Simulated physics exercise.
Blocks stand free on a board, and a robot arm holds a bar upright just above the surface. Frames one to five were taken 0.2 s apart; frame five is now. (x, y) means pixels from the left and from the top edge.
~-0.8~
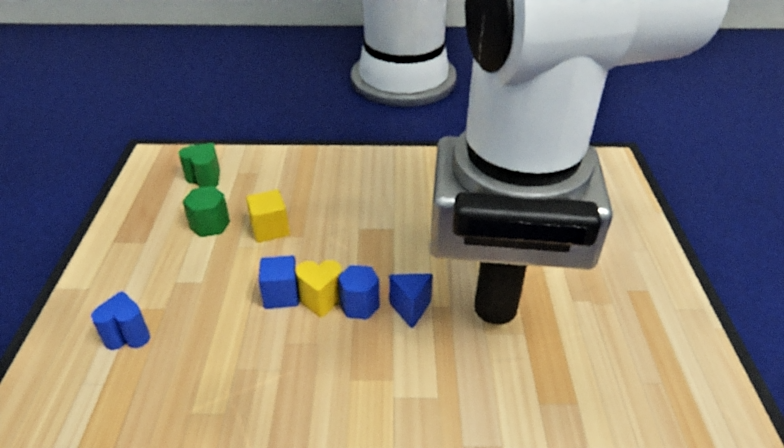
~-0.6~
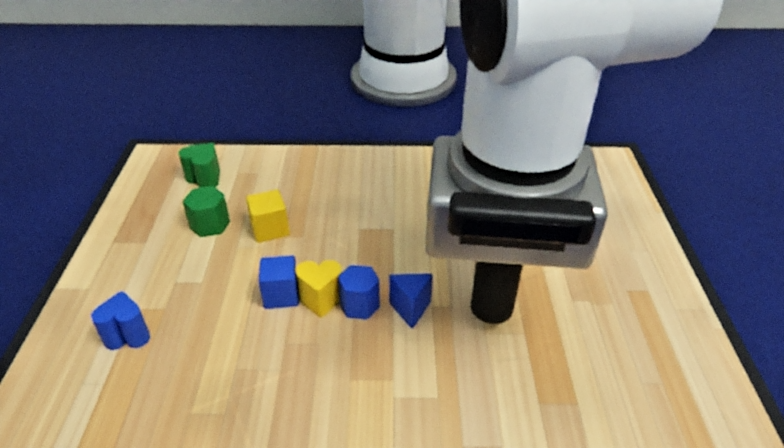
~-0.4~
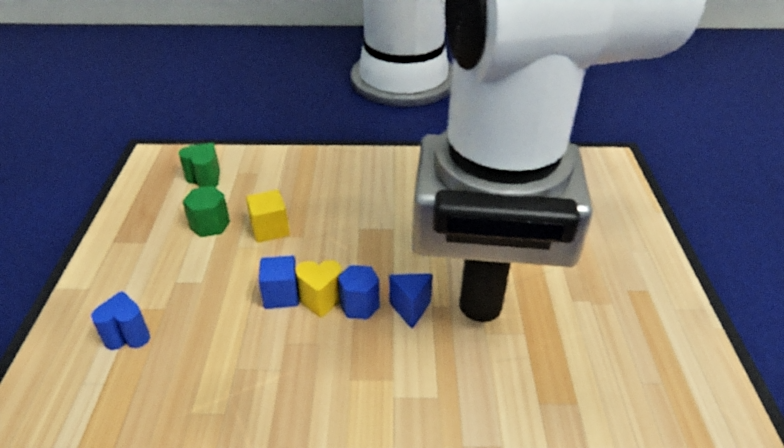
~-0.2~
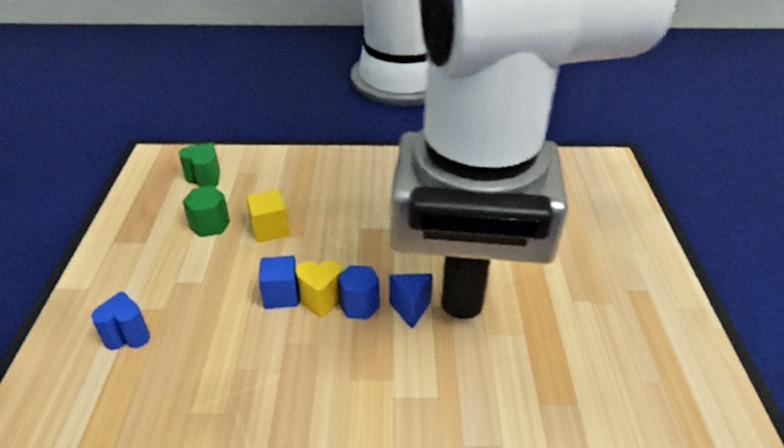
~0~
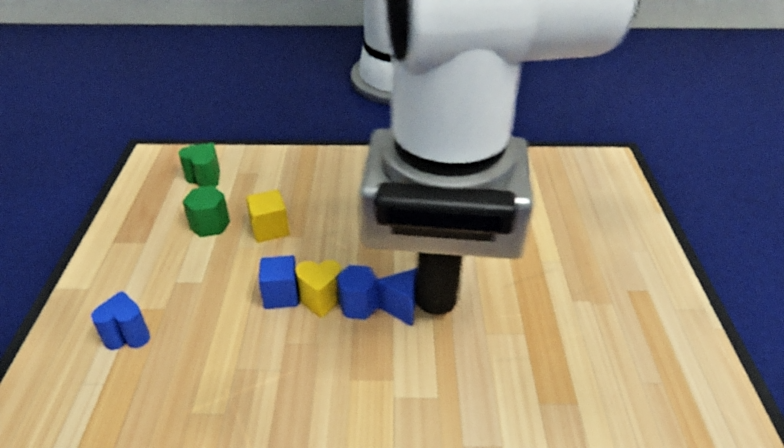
A robot arm holding a dark upright bar slid left across the wooden board, slowly at first, then met the blue triangle and nudged it against the blue hexagon, while the other blocks stayed put.
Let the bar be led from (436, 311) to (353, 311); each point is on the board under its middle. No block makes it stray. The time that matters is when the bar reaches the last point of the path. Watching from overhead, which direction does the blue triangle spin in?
The answer is counter-clockwise.
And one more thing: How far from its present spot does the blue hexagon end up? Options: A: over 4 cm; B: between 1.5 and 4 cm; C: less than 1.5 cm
It's A.
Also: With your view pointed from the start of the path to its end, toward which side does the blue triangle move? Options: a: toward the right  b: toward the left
Choice b: Toward the left.
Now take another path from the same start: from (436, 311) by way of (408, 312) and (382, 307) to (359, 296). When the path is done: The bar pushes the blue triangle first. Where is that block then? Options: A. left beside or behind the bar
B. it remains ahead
The one that fits is A, left beside or behind the bar.
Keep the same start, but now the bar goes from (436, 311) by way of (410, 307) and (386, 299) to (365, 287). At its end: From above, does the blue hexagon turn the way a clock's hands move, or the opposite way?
From overhead, the rotation is clockwise.
On the path given first. Halfway along, bar at (394, 299); blue four-sided block at (263, 266); yellow heart block at (301, 267), turned 20° clockwise; blue hexagon at (317, 290), turned 30° clockwise; blue triangle at (356, 289), turned 40° anticlockwise.
At the end, bar at (352, 299); blue four-sided block at (263, 266); yellow heart block at (301, 266), turned 25° clockwise; blue hexagon at (303, 296), turned 60° clockwise; blue triangle at (334, 310), turned 55° anticlockwise.
